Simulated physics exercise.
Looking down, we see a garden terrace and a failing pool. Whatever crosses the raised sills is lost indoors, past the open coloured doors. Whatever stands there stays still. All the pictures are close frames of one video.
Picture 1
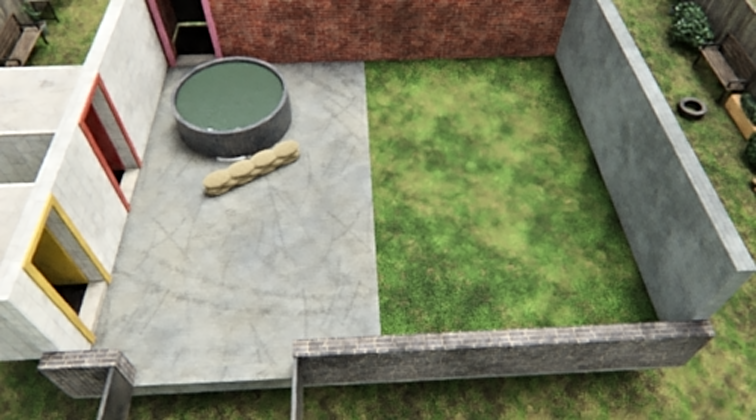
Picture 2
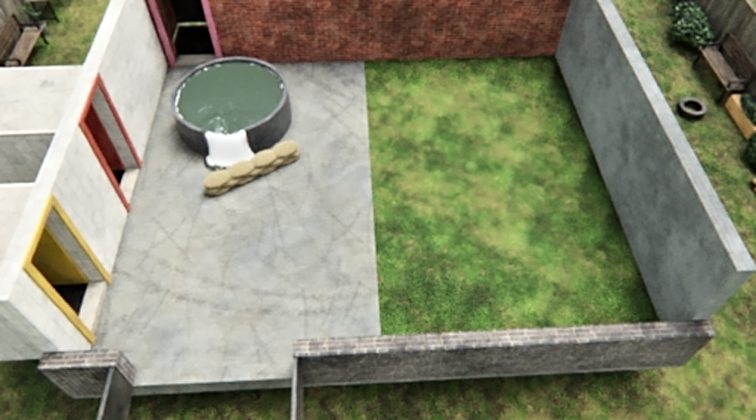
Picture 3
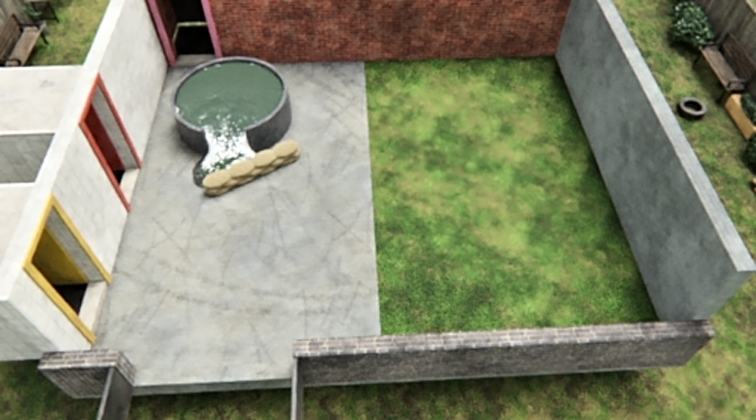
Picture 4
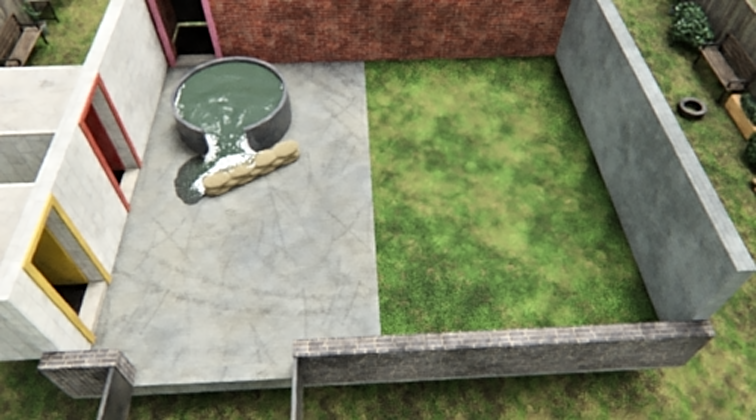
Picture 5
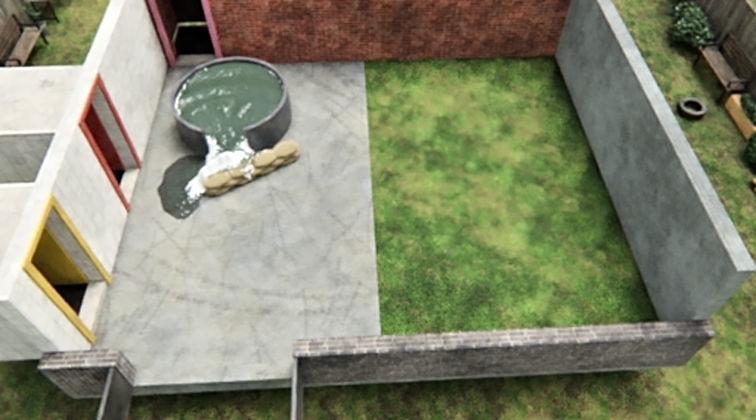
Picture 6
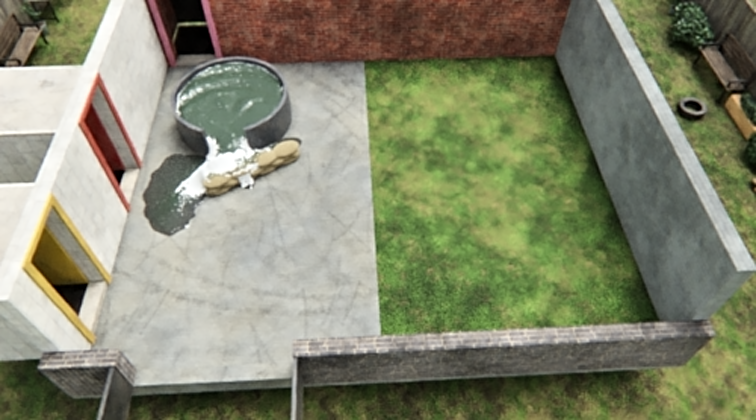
Water in the round pool sat still, then poured out through a gap at its front, foamed against the tan sandbags and spread left around them in a dark puddle across the grey terrace.
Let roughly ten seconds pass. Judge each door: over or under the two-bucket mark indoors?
My call: Pink door, under; red door, over; yellow door, under.
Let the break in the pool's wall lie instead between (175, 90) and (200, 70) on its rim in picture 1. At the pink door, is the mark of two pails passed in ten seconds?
The pink one ends up above.
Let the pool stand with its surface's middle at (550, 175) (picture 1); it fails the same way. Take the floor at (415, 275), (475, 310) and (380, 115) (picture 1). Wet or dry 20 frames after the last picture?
Result: Inundated; inundated; spared.
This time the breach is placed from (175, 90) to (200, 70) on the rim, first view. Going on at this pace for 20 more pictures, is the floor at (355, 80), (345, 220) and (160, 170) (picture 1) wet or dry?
In turn: Swamped, untouched, swamped.
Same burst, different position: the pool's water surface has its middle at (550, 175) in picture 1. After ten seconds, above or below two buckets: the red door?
In turn, I'd say the red door doesn't reach it.
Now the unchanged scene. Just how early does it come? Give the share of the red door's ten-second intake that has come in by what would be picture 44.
Something like 80 in a hundred.
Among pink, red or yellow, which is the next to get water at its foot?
The one in red.
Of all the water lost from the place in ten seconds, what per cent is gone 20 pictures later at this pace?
Near 40 in a hundred.
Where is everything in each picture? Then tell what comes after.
Still water in the round pool at (230, 96), in the first picture.
Water pours out at (229, 150) and has run to (256, 157), in the second picture.
The front is at (203, 183), out from the gap at (229, 151), in the third picture.
Water pours out at (229, 151) and has run to (190, 199), in the fourth picture.
The front is at (180, 215), out from the gap at (229, 151), in the fifth picture.
The front is at (160, 227), out from the gap at (229, 149), in the sixth picture.
A moment on, water covers 10 % of the floor; the pink door not reached, the red door over two buckets in, the yellow door not reached.
Next, water covers 25 % of the floor; the pink door not reached, the red door far over two buckets in, the yellow door wet at the sill, nothing in.
Then, water covers 25 % of the floor; the pink door not reached, the red door far over two buckets in, the yellow door wet at the sill, nothing in.
Later, water covers 40 % of the floor; the pink door wet at the sill, nothing in, the red door far over two buckets in, the yellow door wet at the sill, nothing in.
In the end, water covers 55 % of the floor; the pink door wet at the sill, nothing in, the red door far over two buckets in, the yellow door wet at the sill, nothing in.
